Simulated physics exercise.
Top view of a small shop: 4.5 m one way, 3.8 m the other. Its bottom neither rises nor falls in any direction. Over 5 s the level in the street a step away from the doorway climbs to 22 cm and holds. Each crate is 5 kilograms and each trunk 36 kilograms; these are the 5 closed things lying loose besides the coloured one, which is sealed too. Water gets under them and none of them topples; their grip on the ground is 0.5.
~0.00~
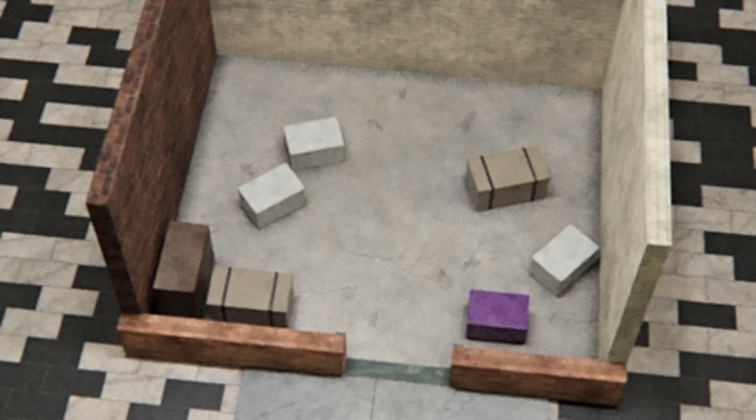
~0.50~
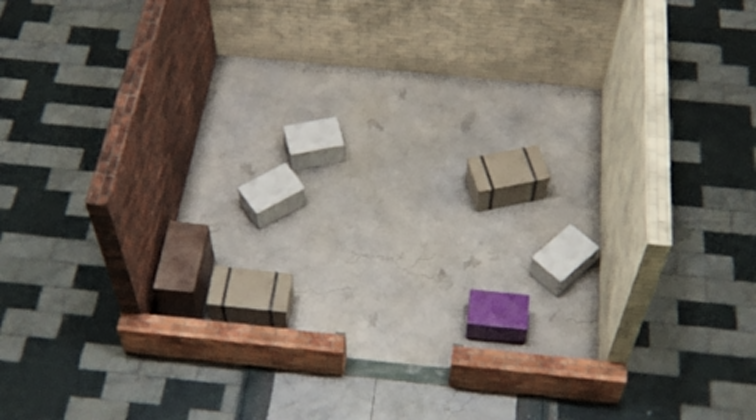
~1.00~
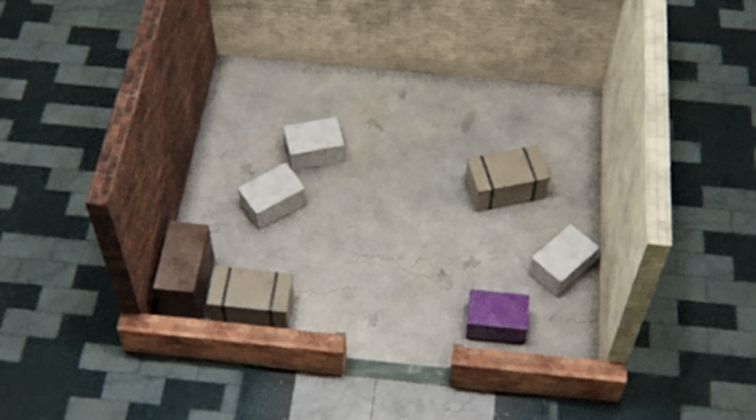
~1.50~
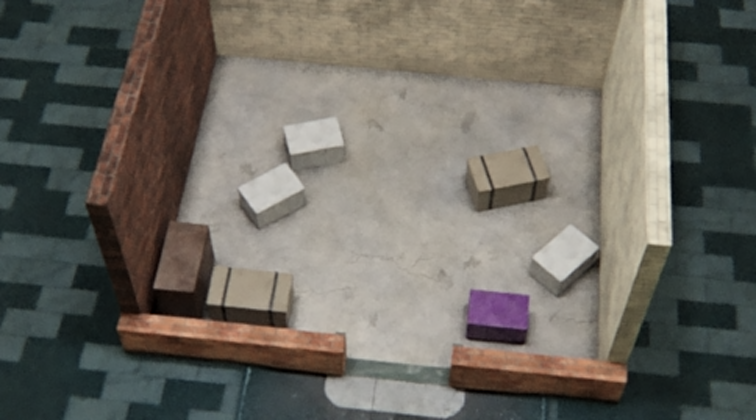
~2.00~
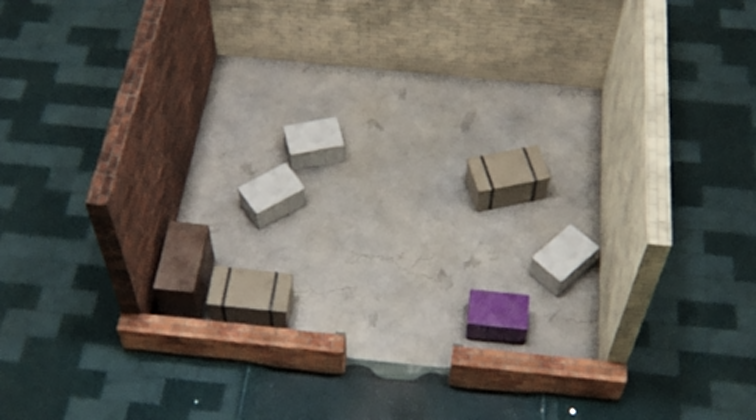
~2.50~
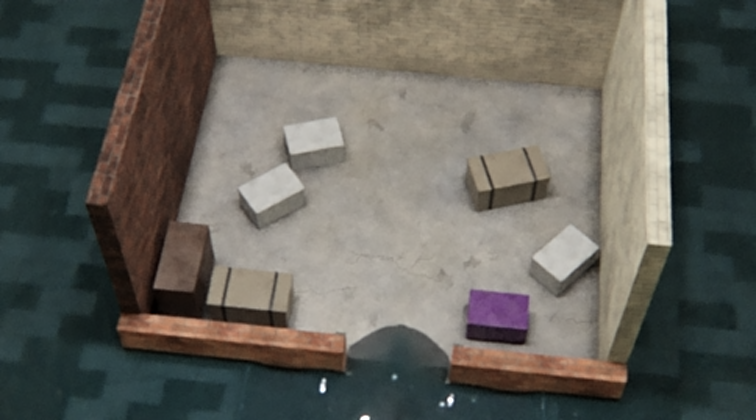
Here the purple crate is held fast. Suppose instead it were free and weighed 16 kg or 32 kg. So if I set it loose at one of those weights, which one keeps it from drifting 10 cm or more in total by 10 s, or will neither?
The lighter weight will do.
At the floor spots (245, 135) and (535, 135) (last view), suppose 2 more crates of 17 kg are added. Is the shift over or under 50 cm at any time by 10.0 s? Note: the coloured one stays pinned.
Results: Threshold not reached; threshold not reached.
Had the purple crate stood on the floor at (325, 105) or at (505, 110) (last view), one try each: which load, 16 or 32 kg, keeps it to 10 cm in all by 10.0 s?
At the first spot the heavier mass is required, at the second the heavier mass is required.
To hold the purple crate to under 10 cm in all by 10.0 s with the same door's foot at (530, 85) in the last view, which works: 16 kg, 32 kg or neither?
Lab note: Upper mass required.
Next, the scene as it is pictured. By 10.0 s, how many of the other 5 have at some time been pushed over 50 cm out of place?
Total: 2.
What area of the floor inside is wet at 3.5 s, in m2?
The covered patch comes to about 2.0 m2.
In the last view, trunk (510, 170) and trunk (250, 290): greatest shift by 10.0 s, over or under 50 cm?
In sequence, not exceeded; not exceeded.
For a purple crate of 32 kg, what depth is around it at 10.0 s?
Depth: Approx. 5 cm.
After 3.5 s the purple crate would be 0 cm from its start with 16 kg and 0 cm from its start with 32 kg; 0 cm of water round it then.
After 4.5 s the purple crate would be 0 cm from its start with 16 kg and 0 cm from its start with 32 kg; 2 cm of water round it then.
After 7.0 s the purple crate would be 0 cm from its start with 16 kg and 0 cm from its start with 32 kg; 3 cm of water round it then.
After 10.0 s the purple crate would be 0 cm from its start with 16 kg and 0 cm from its start with 32 kg; 5 cm of water round it then.
